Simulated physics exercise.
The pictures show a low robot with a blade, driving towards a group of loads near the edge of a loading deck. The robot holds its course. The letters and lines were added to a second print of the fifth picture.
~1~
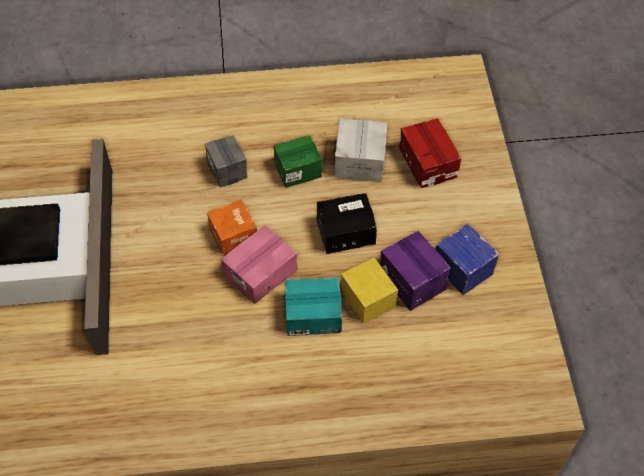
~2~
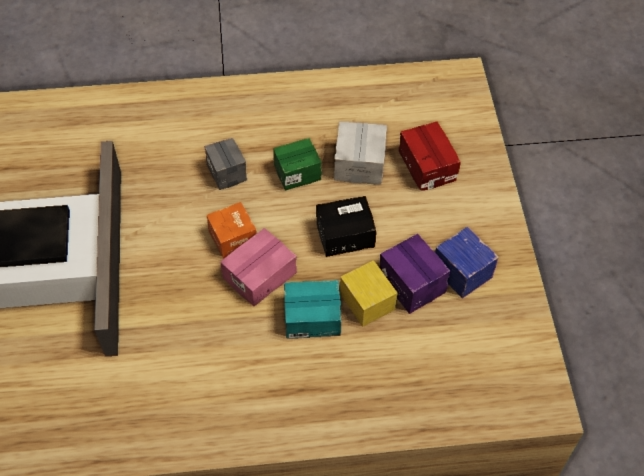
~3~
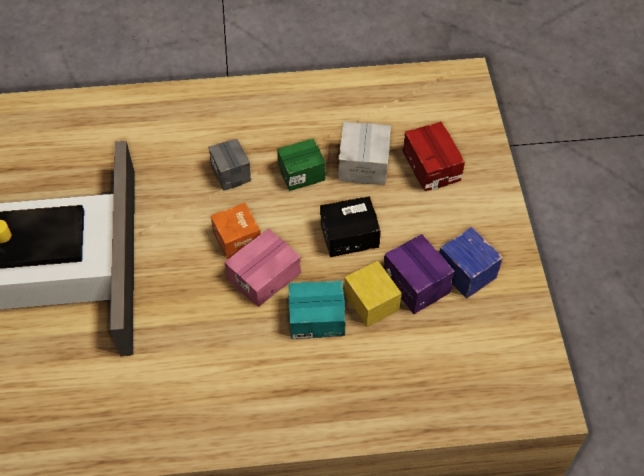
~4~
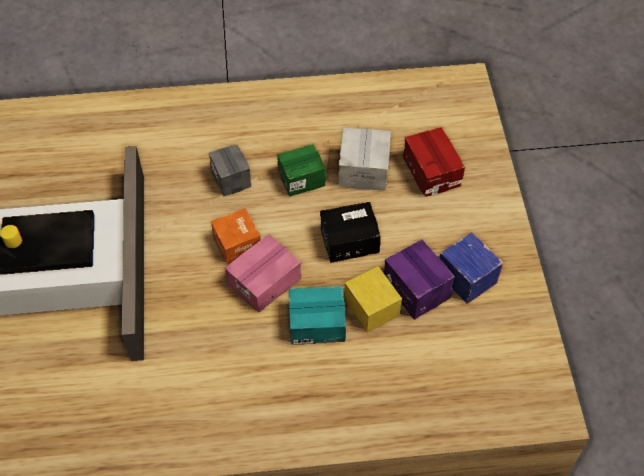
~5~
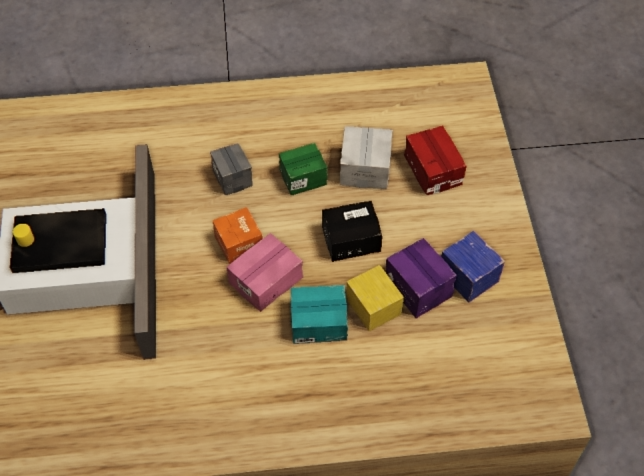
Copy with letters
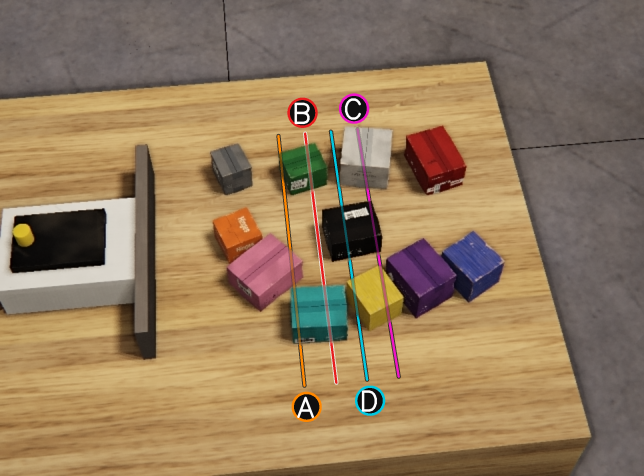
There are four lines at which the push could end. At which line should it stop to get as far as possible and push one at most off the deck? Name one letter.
The farthest such stop is C.
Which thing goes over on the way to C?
The blue crate goes over.
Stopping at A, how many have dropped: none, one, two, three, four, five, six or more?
By then, none.
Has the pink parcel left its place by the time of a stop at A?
Yes.
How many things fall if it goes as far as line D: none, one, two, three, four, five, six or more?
The count is none.
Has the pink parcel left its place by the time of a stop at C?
By then, yes.
On the marked copy, A at (290, 250); B at (319, 247); C at (376, 242); D at (347, 245).
Following C. Soon after the start, robot (151, 231); grey parcel (247, 168); pink parcel (275, 274).
Later, robot (238, 224); blue crate (487, 263); red parcel (448, 160).
In the end, robot (299, 218); blue crate over the edge; red parcel (504, 155); one fallen.
As for the rest, A is within the limit but short; B is within the limit but short; D is within the limit but short.
